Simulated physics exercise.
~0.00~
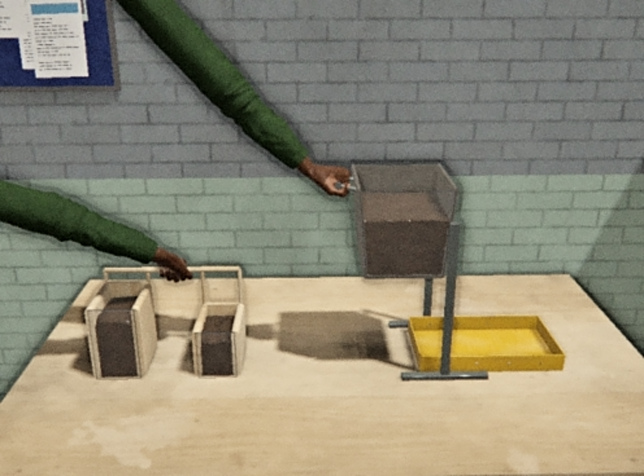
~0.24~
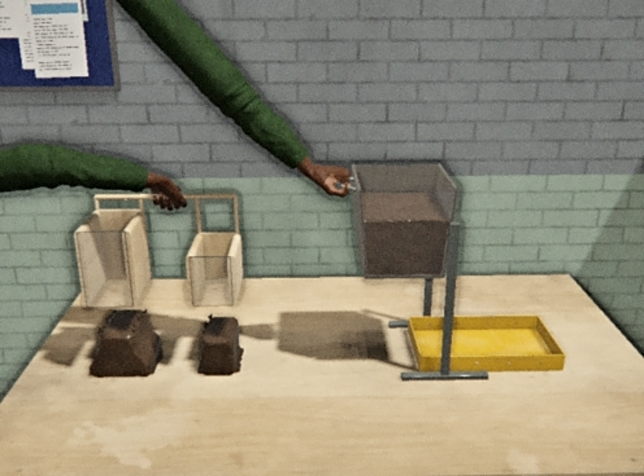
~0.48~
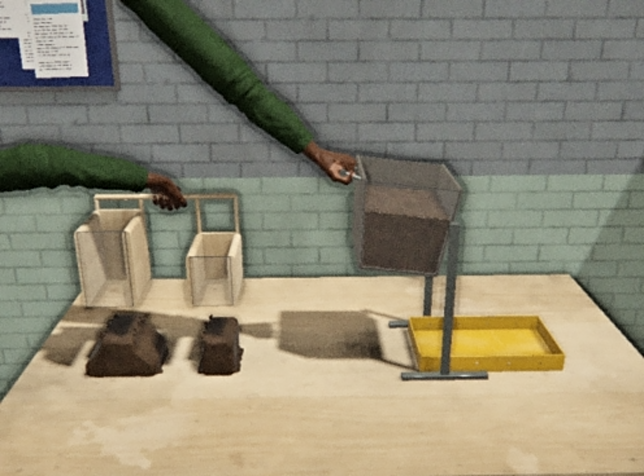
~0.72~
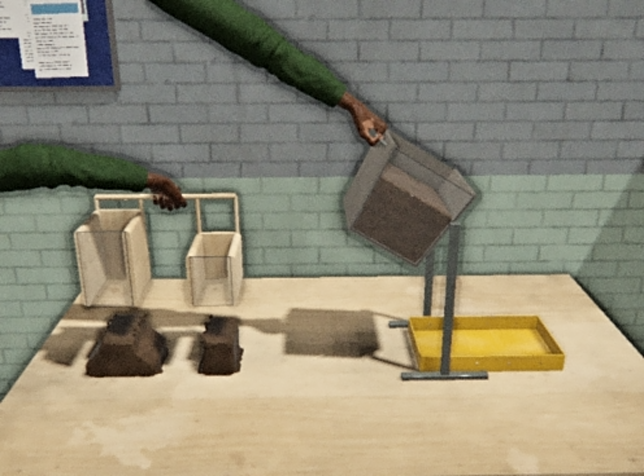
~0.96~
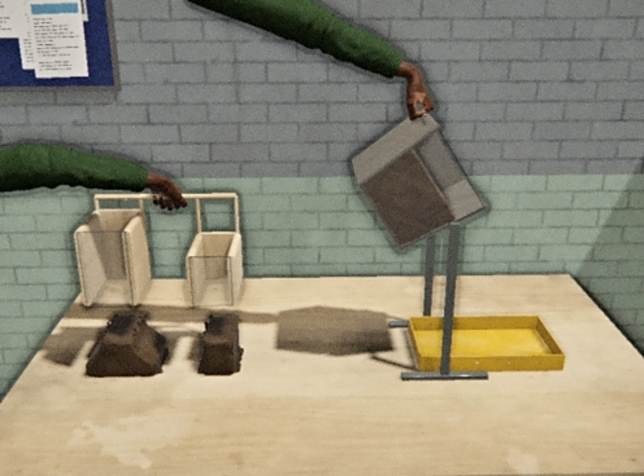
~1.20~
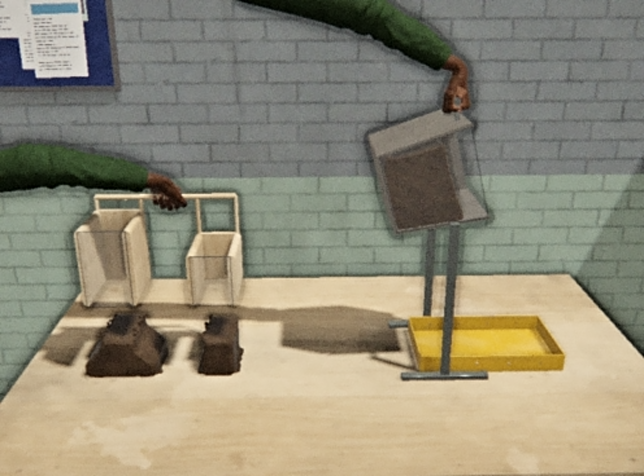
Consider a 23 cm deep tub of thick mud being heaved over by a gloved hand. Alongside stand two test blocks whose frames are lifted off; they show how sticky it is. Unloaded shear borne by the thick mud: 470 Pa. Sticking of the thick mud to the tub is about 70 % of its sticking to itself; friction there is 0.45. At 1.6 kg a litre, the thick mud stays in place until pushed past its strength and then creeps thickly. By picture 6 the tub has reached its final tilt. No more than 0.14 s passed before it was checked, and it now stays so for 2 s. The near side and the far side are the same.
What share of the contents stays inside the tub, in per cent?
About 99 per cent.
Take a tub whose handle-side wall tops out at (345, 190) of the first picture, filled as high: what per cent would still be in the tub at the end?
About 80 per cent.
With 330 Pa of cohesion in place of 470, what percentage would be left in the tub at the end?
In that case close to 80 in a hundred.
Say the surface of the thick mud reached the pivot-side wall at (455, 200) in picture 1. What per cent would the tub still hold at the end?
Then about 75 %.
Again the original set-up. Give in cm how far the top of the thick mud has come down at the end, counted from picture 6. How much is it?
5 cm or so.
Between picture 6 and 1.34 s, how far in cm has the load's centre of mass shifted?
2 cm.
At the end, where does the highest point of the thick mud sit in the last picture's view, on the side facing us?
About (407, 165).
After 1.34 s, the tub is at 76 degrees and holds 100 %.
After 1.51 s, the tub is at 76 degrees and holds 100 %.
After 1.68 s, the tub is at 76 degrees and holds 99 %.
After 1.85 s, the tub is at 76 degrees and holds 99 %.
After 3.20 s, at the end, the tub is at 76 degrees and holds 99 %.
